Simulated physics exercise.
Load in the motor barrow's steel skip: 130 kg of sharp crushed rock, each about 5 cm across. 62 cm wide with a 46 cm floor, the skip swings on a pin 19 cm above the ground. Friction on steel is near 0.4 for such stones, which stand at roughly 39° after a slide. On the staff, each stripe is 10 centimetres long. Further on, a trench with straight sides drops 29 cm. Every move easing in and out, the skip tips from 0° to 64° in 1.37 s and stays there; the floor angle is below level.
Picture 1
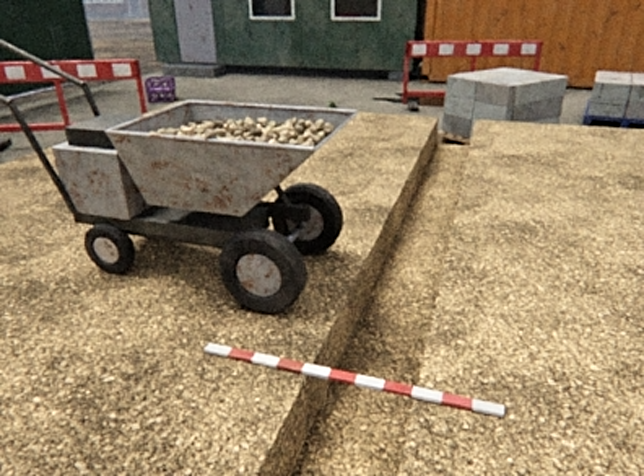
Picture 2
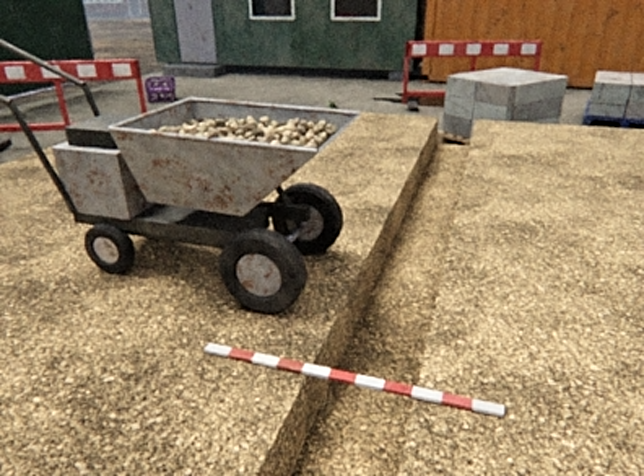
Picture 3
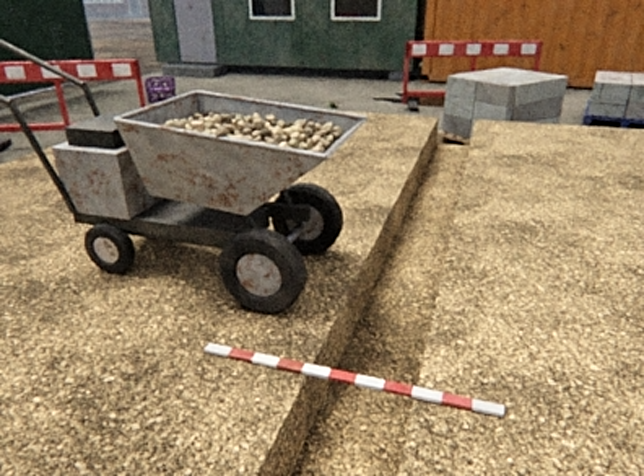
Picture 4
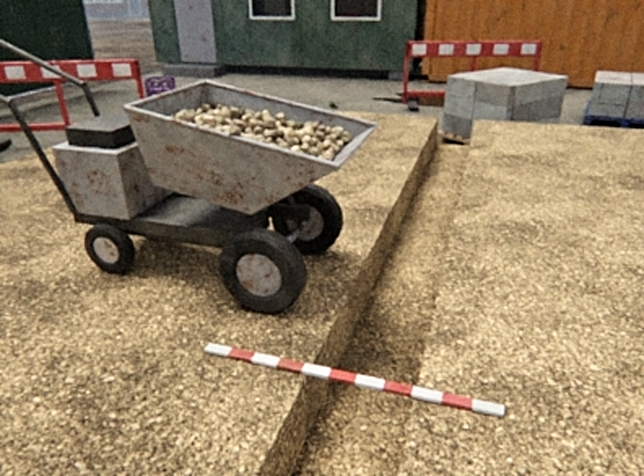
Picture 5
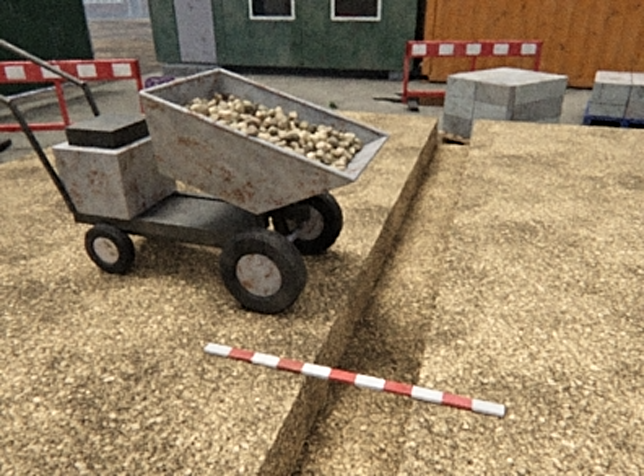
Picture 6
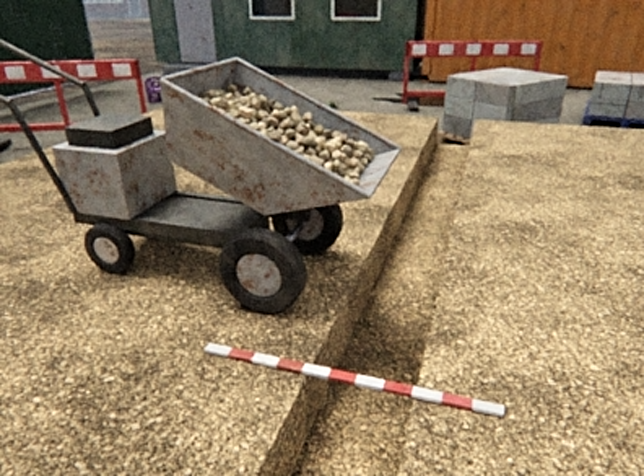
Construction yard with a straight-sided trench, a motor barrow's grey steel skip of stones tilting steadily forward to the right, wheels still.
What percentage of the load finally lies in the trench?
About 52 per cent.
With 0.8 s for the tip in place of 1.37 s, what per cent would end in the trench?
About 45%.
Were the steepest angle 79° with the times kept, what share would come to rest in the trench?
I'd expect around 35 in a hundred.
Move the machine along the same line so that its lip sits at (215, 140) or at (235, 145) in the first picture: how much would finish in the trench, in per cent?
Result: Close to 85 then close to 95 per cent.
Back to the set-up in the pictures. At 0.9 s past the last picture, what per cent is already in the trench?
By that point it's something like 5 in a hundred.
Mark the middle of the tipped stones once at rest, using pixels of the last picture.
I'd put it close to (427, 322).
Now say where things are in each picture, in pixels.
The first frame shows lip at (314, 150), floor tilted 0°, highest stones at (280, 127).
In the second frame, the skip is at 1°, its lip at (317, 152); the top of the load is at (282, 127).
In the third frame, the skip is at 5°, its lip at (327, 157); the top of the load is at (250, 122).
In the fourth frame, the skip is at 10°, its lip at (340, 167); the top of the load is at (215, 115).
In the fifth frame, the skip is at 17°, its lip at (355, 180); the top of the load is at (216, 106).
The sixth frame shows lip at (370, 197), floor tilted 25°, highest stones at (224, 97).
Then, 0.4 s after the last picture the floor is at 54°, 100 % in the skip; the foremost stones are at (406, 228).
Then, 0.9 s after the last picture the floor is at 64°, 86 % in the skip, 4 % in the trench, 9 % past the trench; the foremost stones are at (479, 319).
Then, 1.2 s after the last picture the floor is at 64°, 53 % in the skip, 11 % in the trench, 37 % past the trench; the foremost stones are at (561, 316).
Then, 3.2 s after the last picture the floor is at 64°, 7 % in the skip, 52 % in the trench, 41 % past the trench; the foremost stones are at (592, 319).
